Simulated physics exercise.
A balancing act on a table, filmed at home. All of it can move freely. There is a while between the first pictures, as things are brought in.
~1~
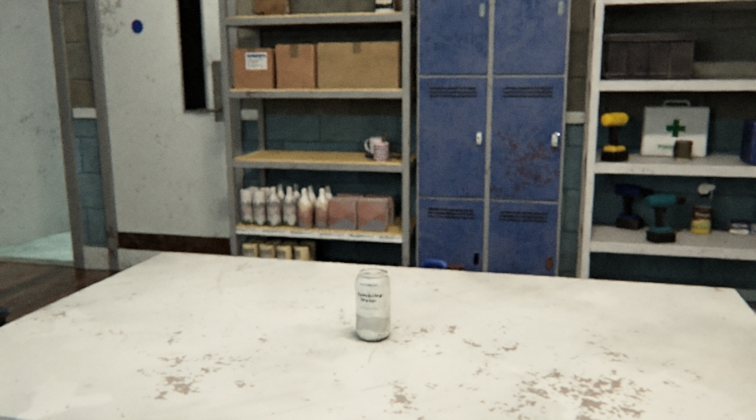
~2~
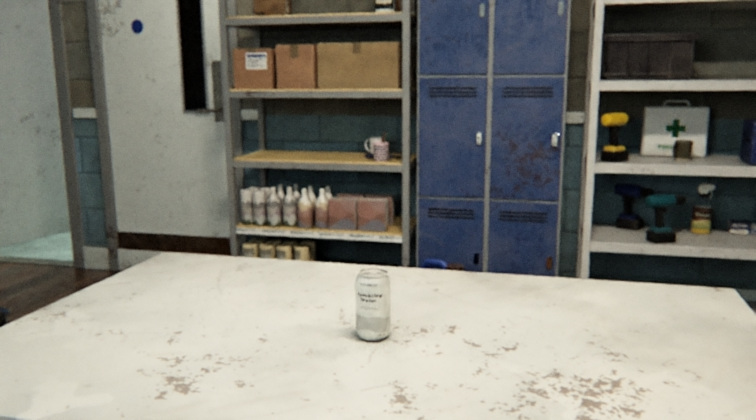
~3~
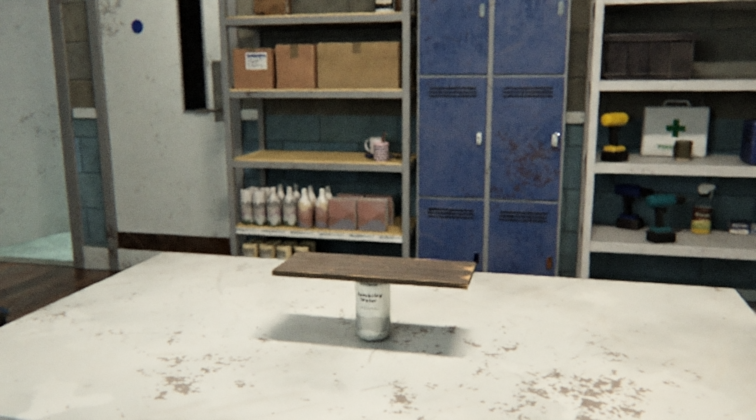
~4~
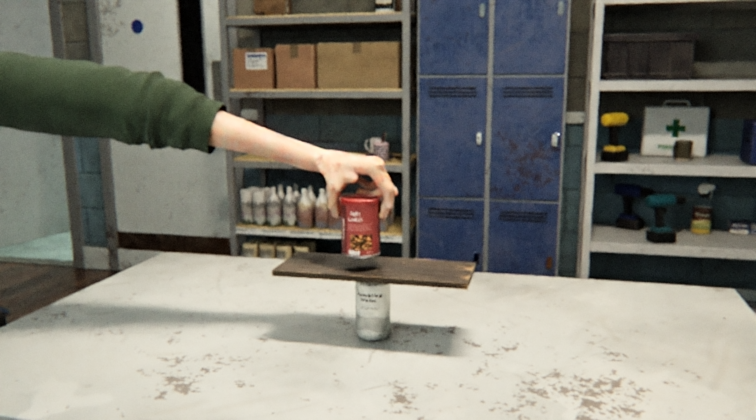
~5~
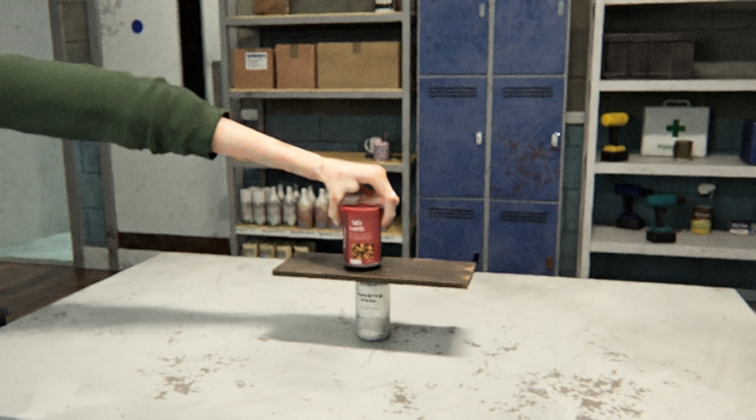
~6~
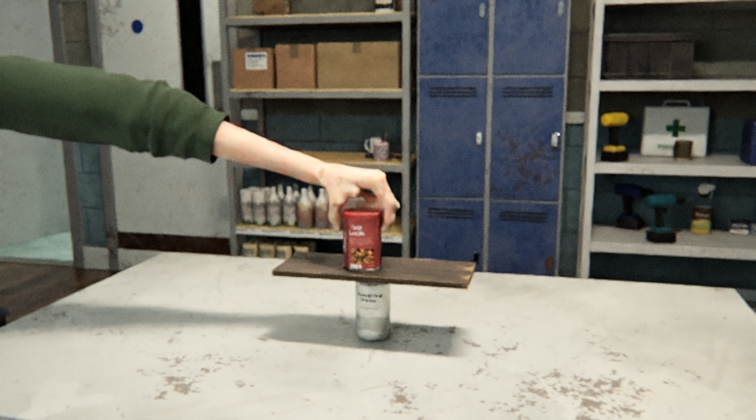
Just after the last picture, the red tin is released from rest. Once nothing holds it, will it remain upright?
Yes, it remains upright.
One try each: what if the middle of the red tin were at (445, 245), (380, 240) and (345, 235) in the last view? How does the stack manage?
It goes over first, remains upright second and remains upright third.
Then, 0.40 s on from there, no change.
Then, 1.00 s on from there, red tin resting near (362, 240).
In the end, all 3 unmoved. At the end, from the last picture's camera, red tin near (362, 240). The stack keeps its balance.
